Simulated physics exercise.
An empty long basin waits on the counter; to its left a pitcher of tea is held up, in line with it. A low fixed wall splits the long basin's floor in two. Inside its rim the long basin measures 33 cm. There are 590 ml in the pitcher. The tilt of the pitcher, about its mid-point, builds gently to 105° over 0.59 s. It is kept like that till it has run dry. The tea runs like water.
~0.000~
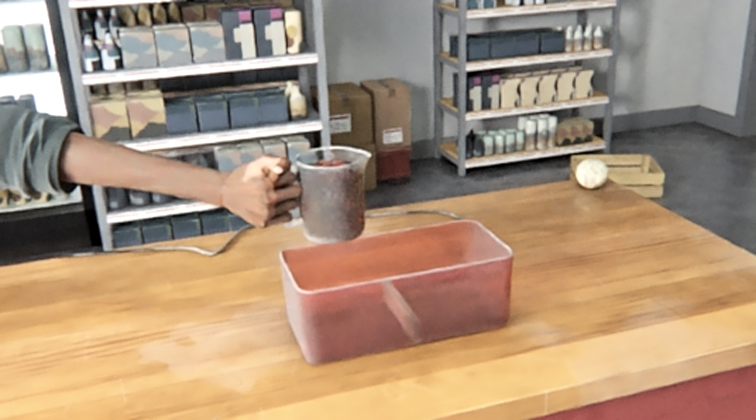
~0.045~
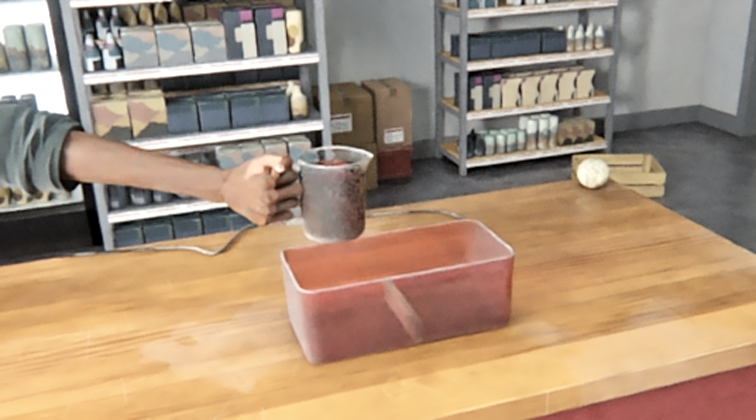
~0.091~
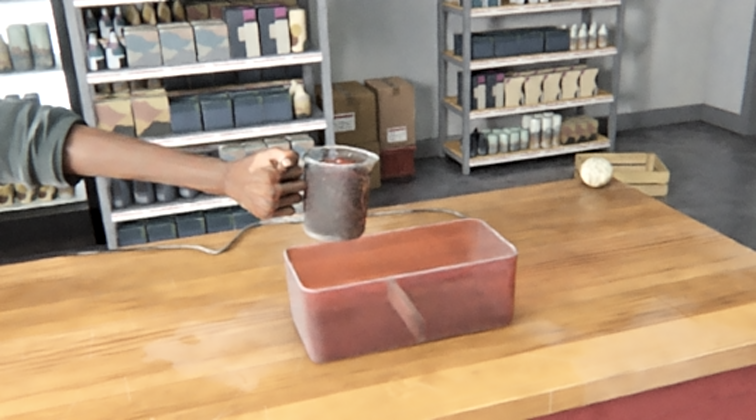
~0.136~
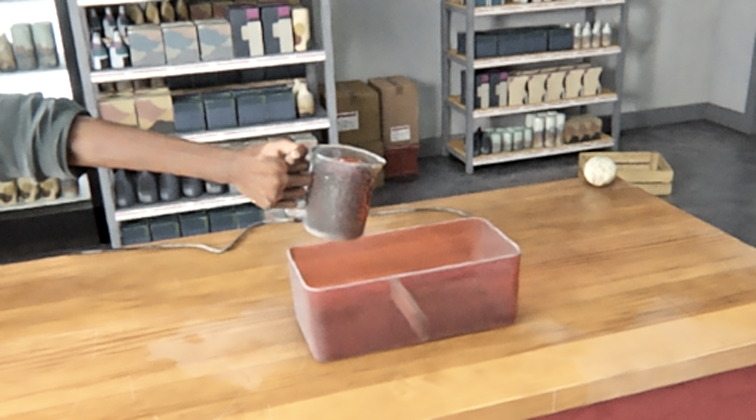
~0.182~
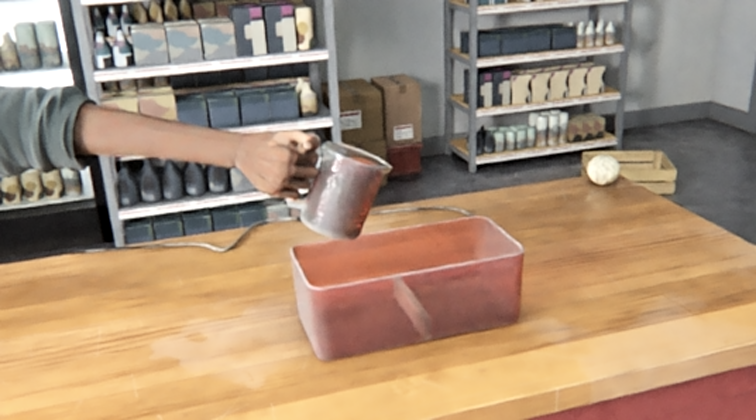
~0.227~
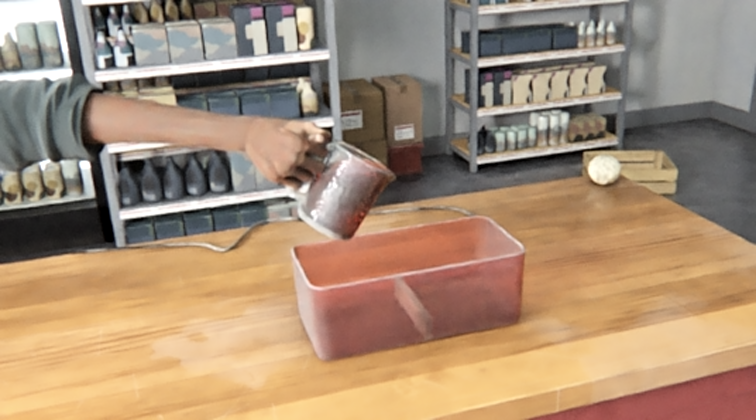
In a storeroom or shop with grey metal shelves of boxes and bottles, a wooden counter is seen from slightly above, the view shifting very slightly. A long, translucent red basin sits on it, a crate and pale round object behind at right, while a dark-sleeved arm from the left holds a clear pitcher of dark reddish liquid. The hand gradually tilts the pitcher rightward, moving it slightly right above the basin.
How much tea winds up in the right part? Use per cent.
Roughly 91 per cent is past the wall.
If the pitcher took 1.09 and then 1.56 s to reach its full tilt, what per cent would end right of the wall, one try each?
First 95, then 90 per cent.
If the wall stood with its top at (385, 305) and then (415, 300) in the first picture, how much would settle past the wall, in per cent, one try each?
First 90, then 50 per cent.
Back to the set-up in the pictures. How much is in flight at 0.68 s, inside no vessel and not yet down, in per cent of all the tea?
Near 12 in a hundred.
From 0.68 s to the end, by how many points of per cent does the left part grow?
Some 2 per cent.
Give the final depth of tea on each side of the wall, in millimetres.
Left about 2 mm, right about 24 mm.
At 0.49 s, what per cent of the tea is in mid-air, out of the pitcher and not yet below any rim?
Some 22 per cent.
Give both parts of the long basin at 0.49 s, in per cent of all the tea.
Left about 0, right about 20.
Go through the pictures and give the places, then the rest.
It leans 0°; its right rim is at (370, 153); the tea meets the walls at (299, 173) and (360, 164); the long basin's rim runs from (289, 272) to (494, 237); the wall's top is at (401, 301), in the first frame.
It leans 2°; its right rim is at (372, 154); the tea meets the walls at (300, 172) and (362, 165), in the second frame.
It leans 6°; its right rim is at (378, 156); the tea meets the walls at (306, 169) and (367, 164), in the third frame.
It leans 13°; its right rim is at (385, 160); the tea meets the walls at (312, 168) and (374, 165), in the fourth frame.
It leans 23°; its right rim is at (392, 166); the tea meets the walls at (316, 174) and (384, 164), in the fifth frame.
It leans 34°; its right rim is at (396, 176); the tea meets the walls at (312, 182) and (386, 168), in the sixth frame.
After 0.49 s the tilt is 97° and 58 per cent is still to pour, 0 is left of the wall and 21 right of it.
After 0.68 s the tilt is 105° and 16 per cent is still to pour, 6 is left of the wall and 67 right of it.
After 0.87 s the tilt is 105° and 3 per cent is still to pour, 6 is left of the wall and 88 right of it.
After 1.09 s the tilt is 105° and 0 per cent is still to pour, 7 is left of the wall and 92 right of it.
In the end 8 per cent lies left of the wall, 91 right of it and 1 outside.
